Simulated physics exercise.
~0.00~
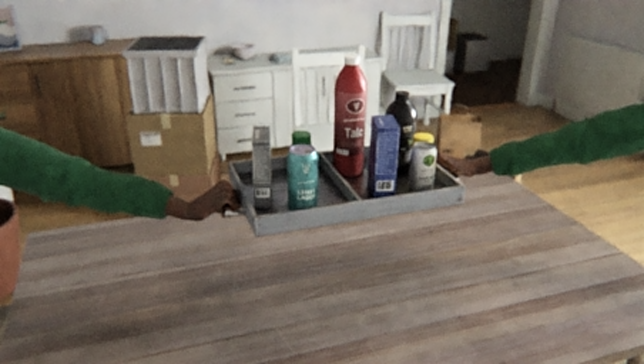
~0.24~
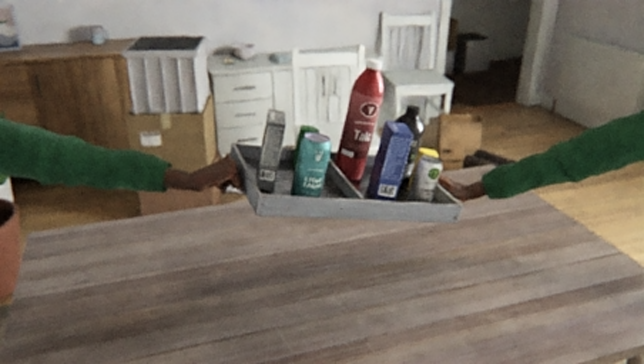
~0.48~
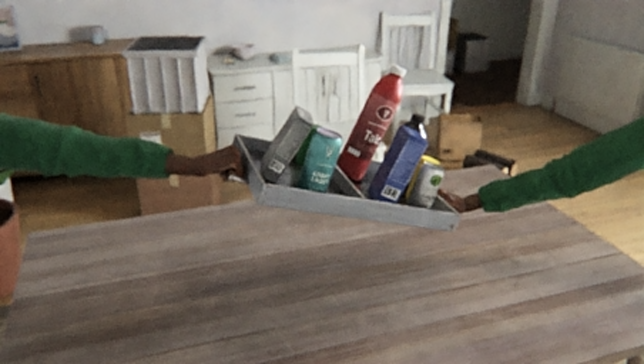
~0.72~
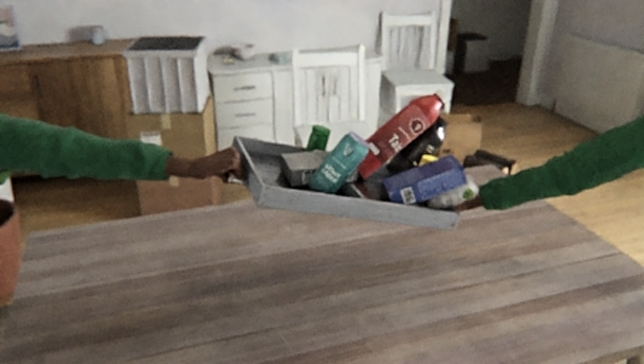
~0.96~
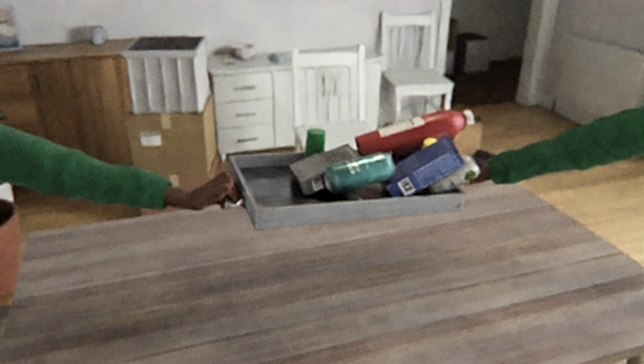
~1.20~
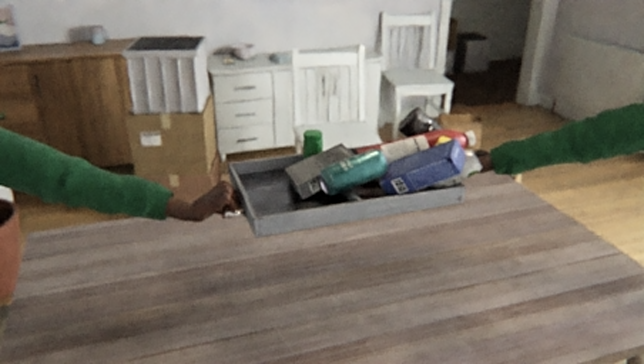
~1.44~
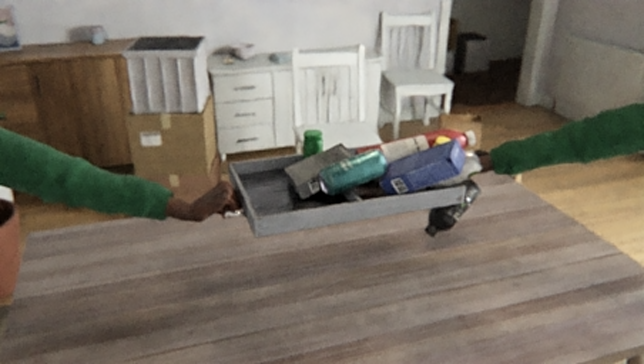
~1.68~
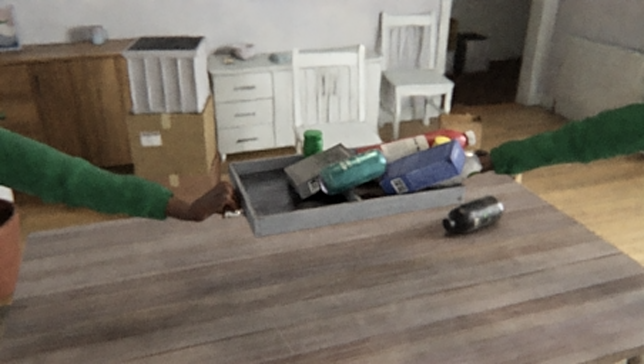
To begin with, two green-sleeved arms hold a grey tray of upright bottles, packets and other containers above a wooden table. The tray tips with its right edge down, and the tall red bottle, turquoise can and grey and blue packets lean to the right. They topple into a heap, revealing a small green container near the back that stays standing. As the hands bring the tray back to level, the black bottle tumbles over the right end and drops onto the table. It ends on its side there, while the jumbled load remains on the level tray.
